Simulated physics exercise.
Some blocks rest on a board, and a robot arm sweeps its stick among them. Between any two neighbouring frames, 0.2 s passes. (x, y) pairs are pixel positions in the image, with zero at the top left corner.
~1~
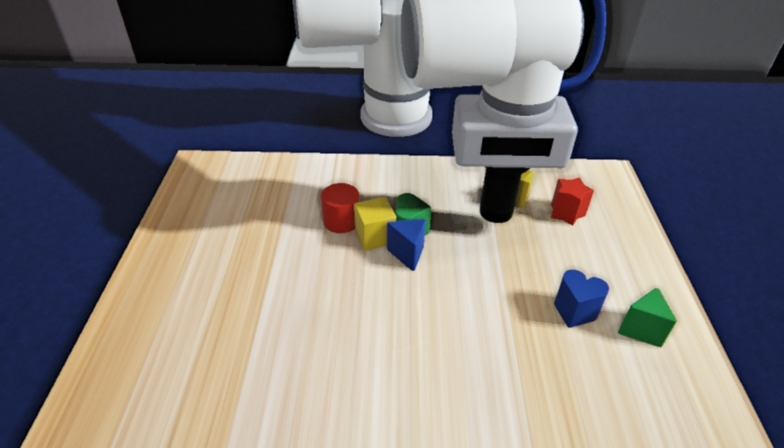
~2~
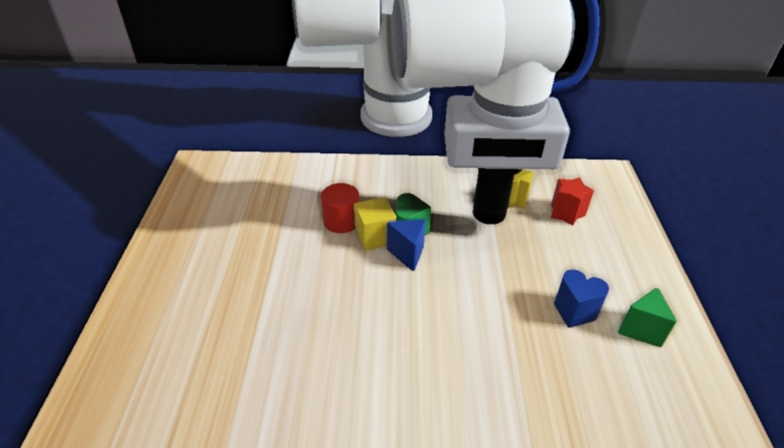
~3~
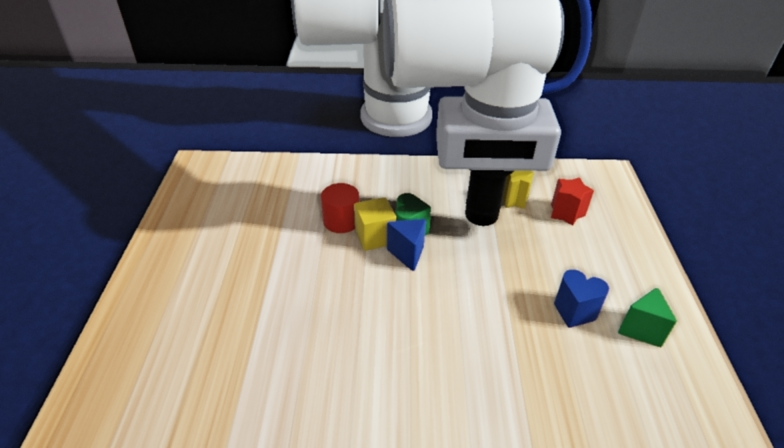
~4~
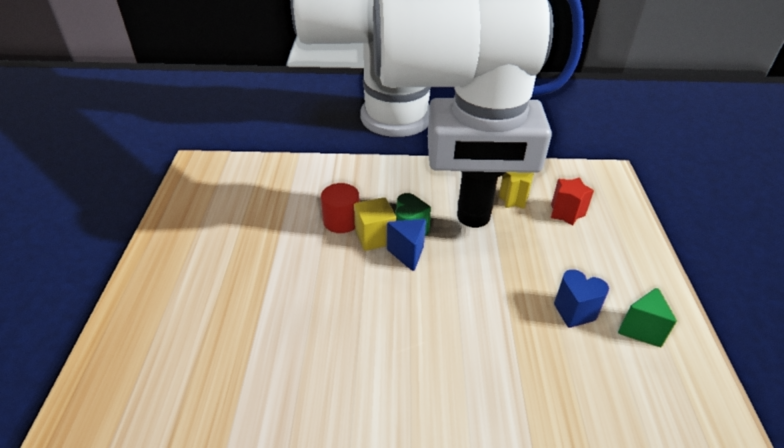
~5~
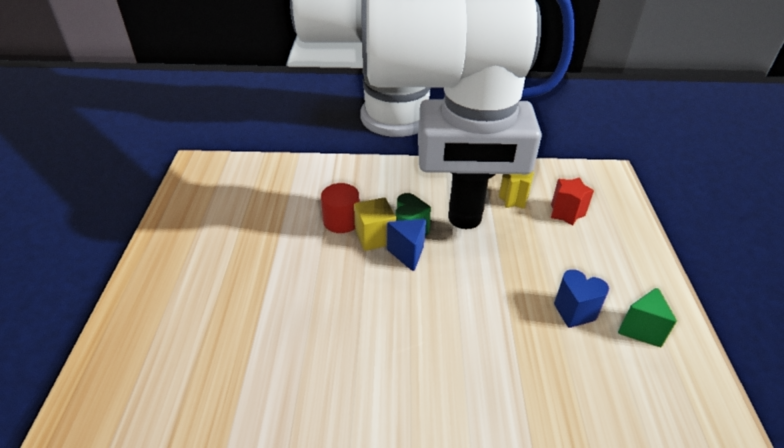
In this clip, a robot arm slides its black stick slowly a short way left across a wooden board, moving nearer a cluster of red, yellow, green and blue blocks, while all the blocks on the board stay still.
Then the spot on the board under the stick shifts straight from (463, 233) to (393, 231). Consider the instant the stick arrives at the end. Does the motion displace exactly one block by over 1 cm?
No, I don't think so.
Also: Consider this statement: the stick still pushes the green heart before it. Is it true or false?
That is true.
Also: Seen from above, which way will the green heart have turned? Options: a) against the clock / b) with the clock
Answer: A.
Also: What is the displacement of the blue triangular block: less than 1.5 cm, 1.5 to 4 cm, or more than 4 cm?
My estimate: Under 1.5 cm.
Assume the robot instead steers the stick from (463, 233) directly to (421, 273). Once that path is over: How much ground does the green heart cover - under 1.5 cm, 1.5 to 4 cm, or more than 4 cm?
It gets moved under 1.5 cm.
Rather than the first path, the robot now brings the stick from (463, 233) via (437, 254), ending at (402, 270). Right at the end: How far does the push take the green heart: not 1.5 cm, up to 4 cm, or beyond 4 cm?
I reckon it covers less than 1.5 cm.
What follows on the original path. Halfway along, stick at (428, 218); yellow square block at (362, 214); green heart at (392, 206), turned 20° anticlockwise.
At the end, stick at (393, 217); red disc at (324, 192); yellow square block at (339, 218), turned 25° anticlockwise; blue triangular block unmoved; green heart at (361, 202), turned 50° anticlockwise.
